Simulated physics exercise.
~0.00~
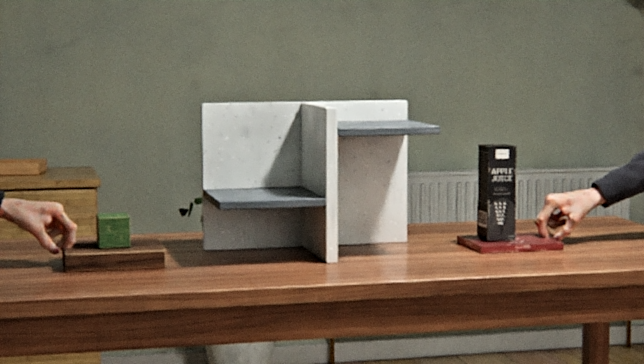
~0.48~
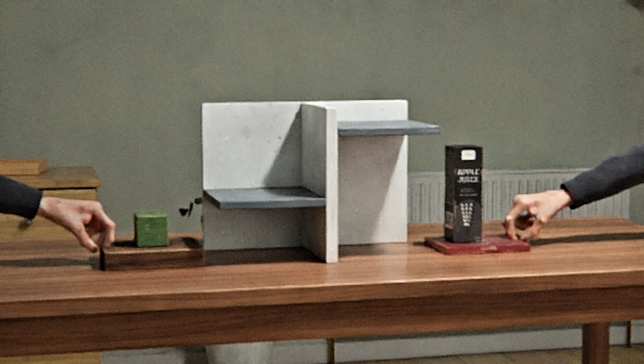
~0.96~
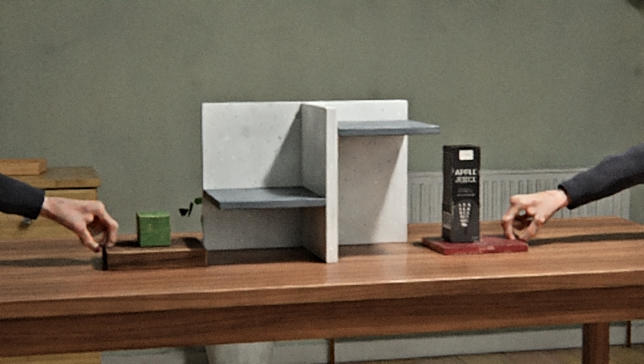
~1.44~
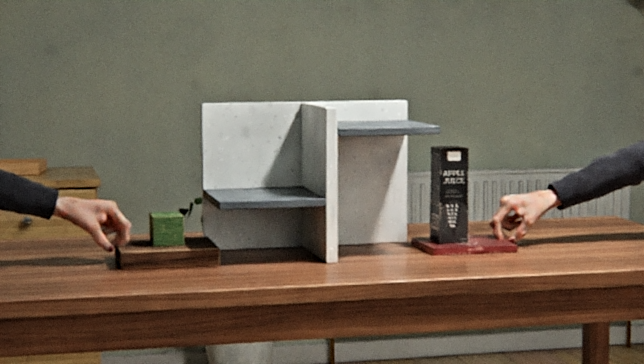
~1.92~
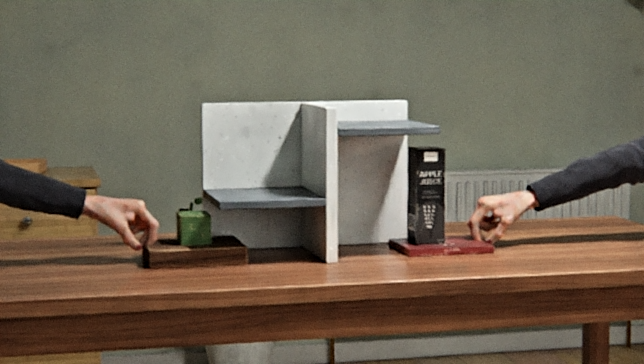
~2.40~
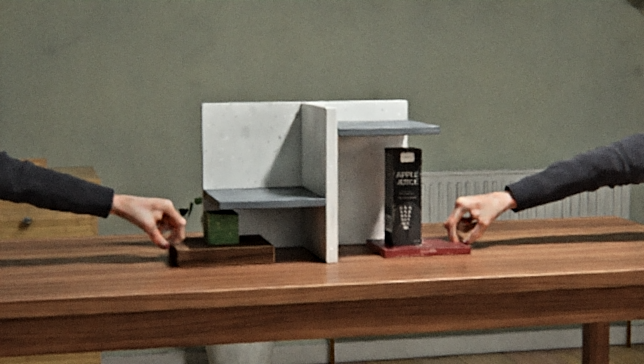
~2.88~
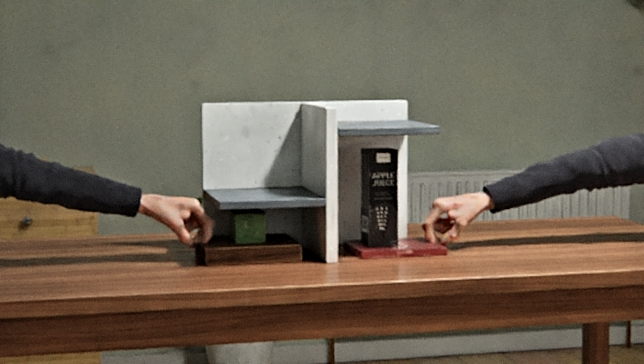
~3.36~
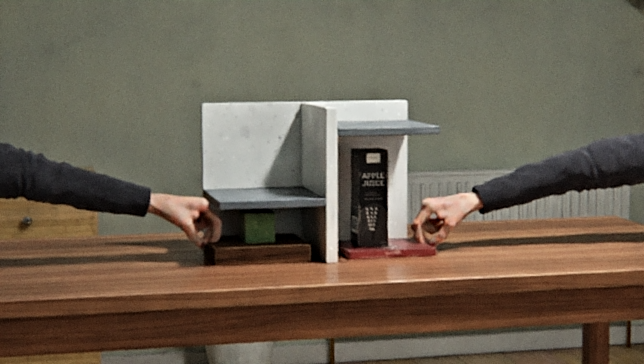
On a wooden table, two hands slide a green block and black carton under shelves untouched.
